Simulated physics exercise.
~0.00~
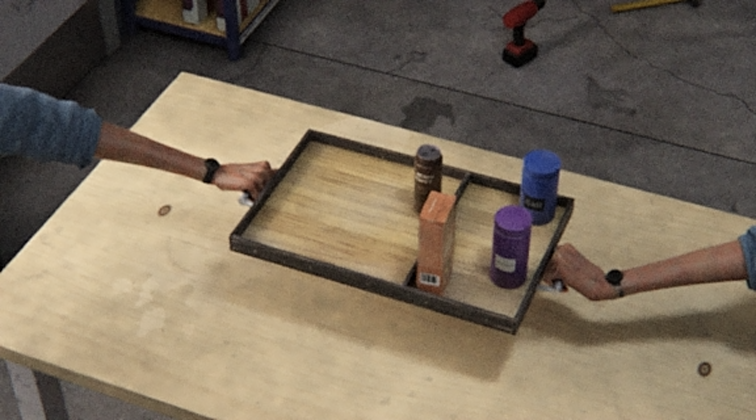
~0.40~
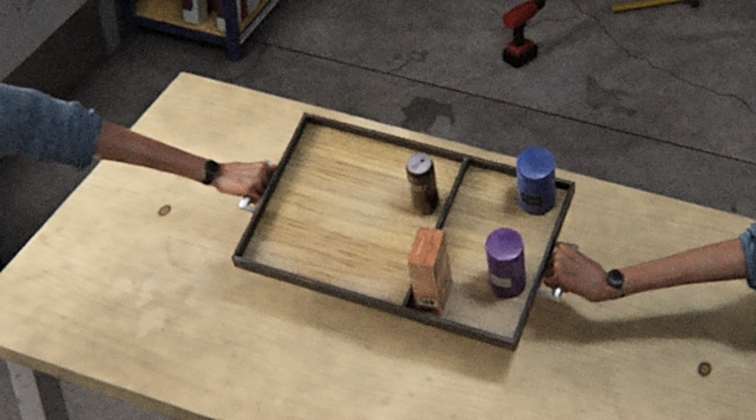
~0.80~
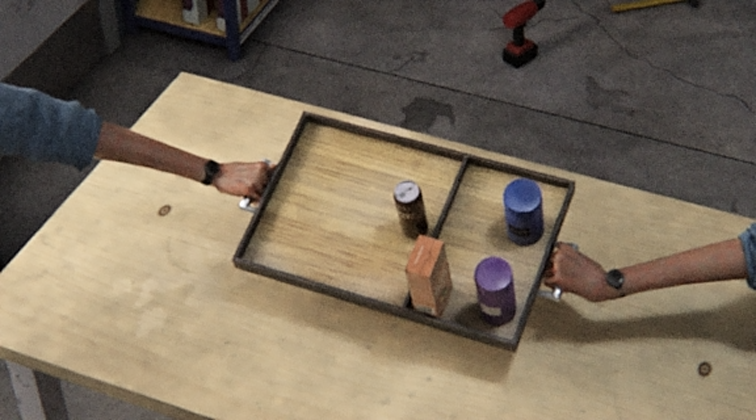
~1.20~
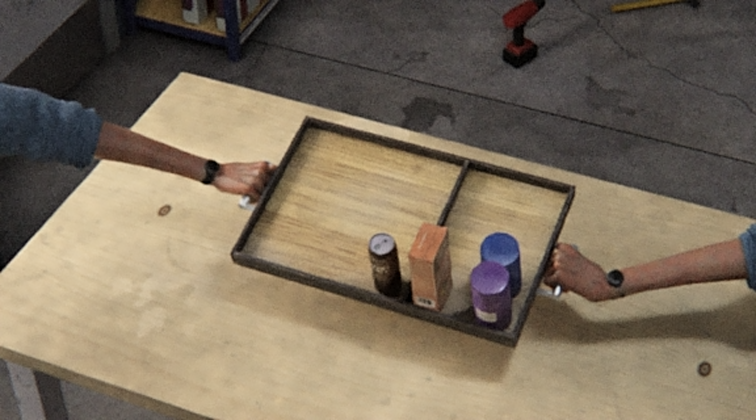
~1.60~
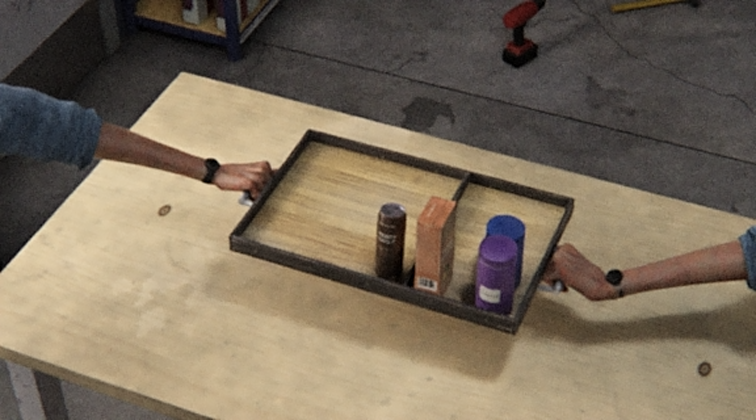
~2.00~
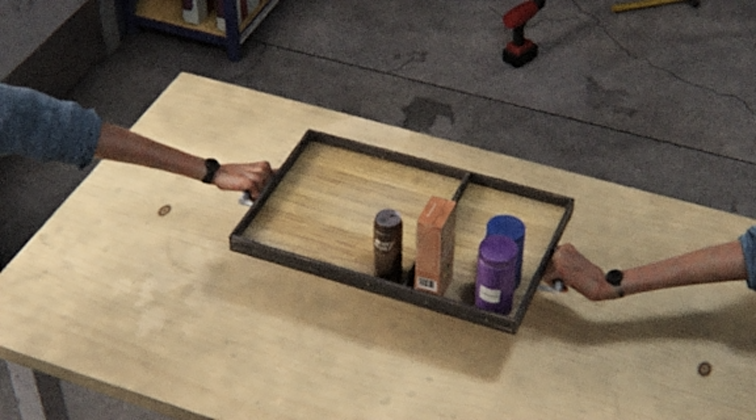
In a workshop, two hands hold a dark-rimmed wooden tray level above a pale table, with a brown can, an orange carton, a blue jar and a purple jar standing on it. The hands tip the tray so its near edge drops, and the items lean with it. The purple jar slides toward the near rim, followed by the brown can and then the blue jar, while the carton barely shifts. The hands bring the tray back to level. All four items end upright near the close edge, the blue jar just behind the purple one.
